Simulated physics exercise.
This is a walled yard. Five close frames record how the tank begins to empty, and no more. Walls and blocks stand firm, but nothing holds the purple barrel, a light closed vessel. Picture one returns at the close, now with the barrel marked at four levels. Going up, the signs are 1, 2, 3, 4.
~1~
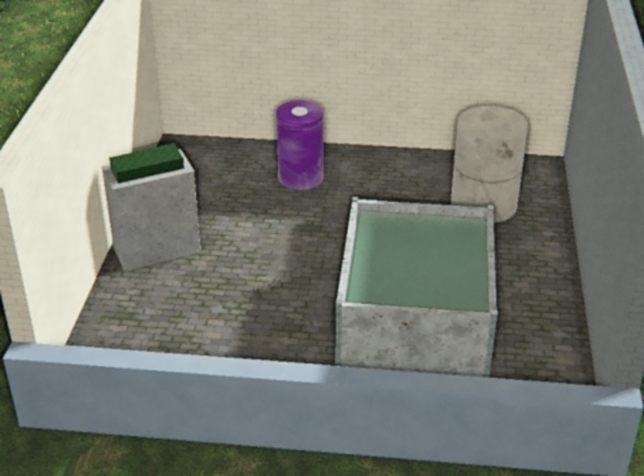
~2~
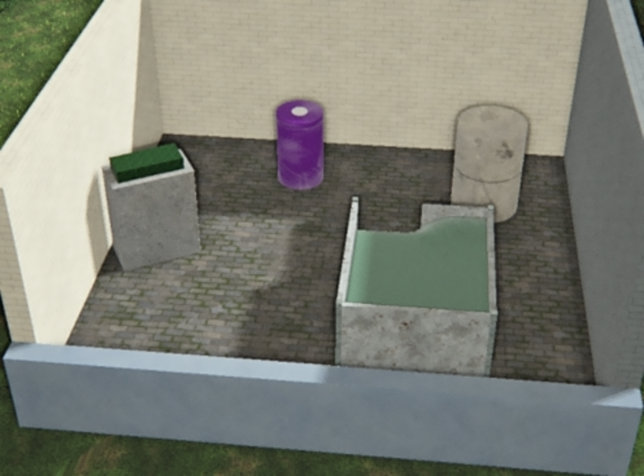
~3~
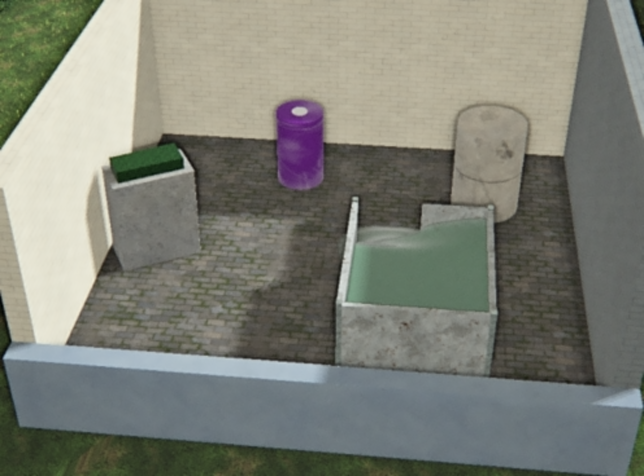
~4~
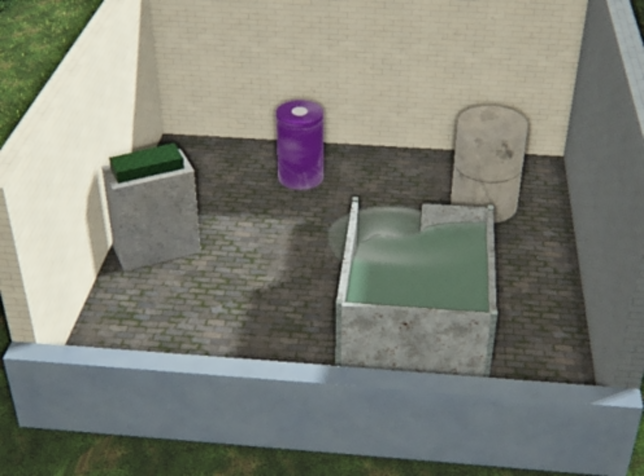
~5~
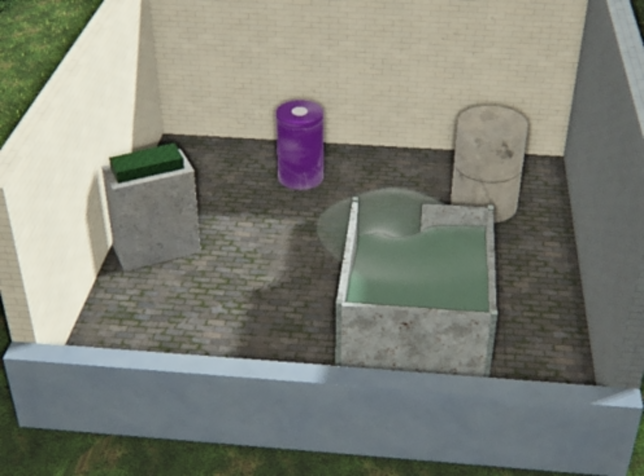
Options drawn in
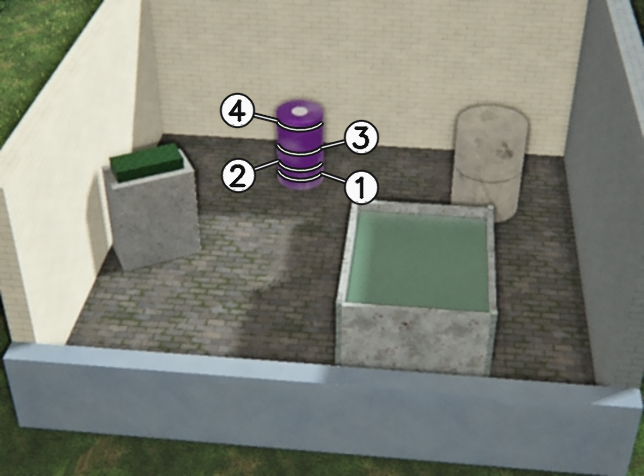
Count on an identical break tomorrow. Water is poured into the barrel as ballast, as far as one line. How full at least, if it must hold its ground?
The limit is 2.
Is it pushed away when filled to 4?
No, that is safe.
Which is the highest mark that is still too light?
Mark 1.
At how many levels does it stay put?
Three.
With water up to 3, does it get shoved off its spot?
No, that is safe.
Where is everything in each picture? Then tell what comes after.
Lid of the purple barrel at (300, 112); tank full, its middle at (419, 260), in the first frame.
Water covers 1 % of the ground, mostly out of sight from here, in the second frame.
Water covers 3 % of the ground, mostly out of sight from here, in the third frame.
Water covers 6 % of the ground, mostly out of sight from here, in the fourth frame.
Lid of the purple barrel at (300, 112); 9 % of the ground wet, in view closest to the barrel at (330, 213), in the fifth frame.
On the marked copy, 1 at (298, 180); 2 at (297, 170); 3 at (297, 154); 4 at (297, 129); from the bottom up 1, 2, 3, 4.
If 1 is chosen, it is pushed about twice its own width away.
If 2 is chosen, it does not move.
If 3 is chosen, it does not move.
If 4 is chosen, it does not move.
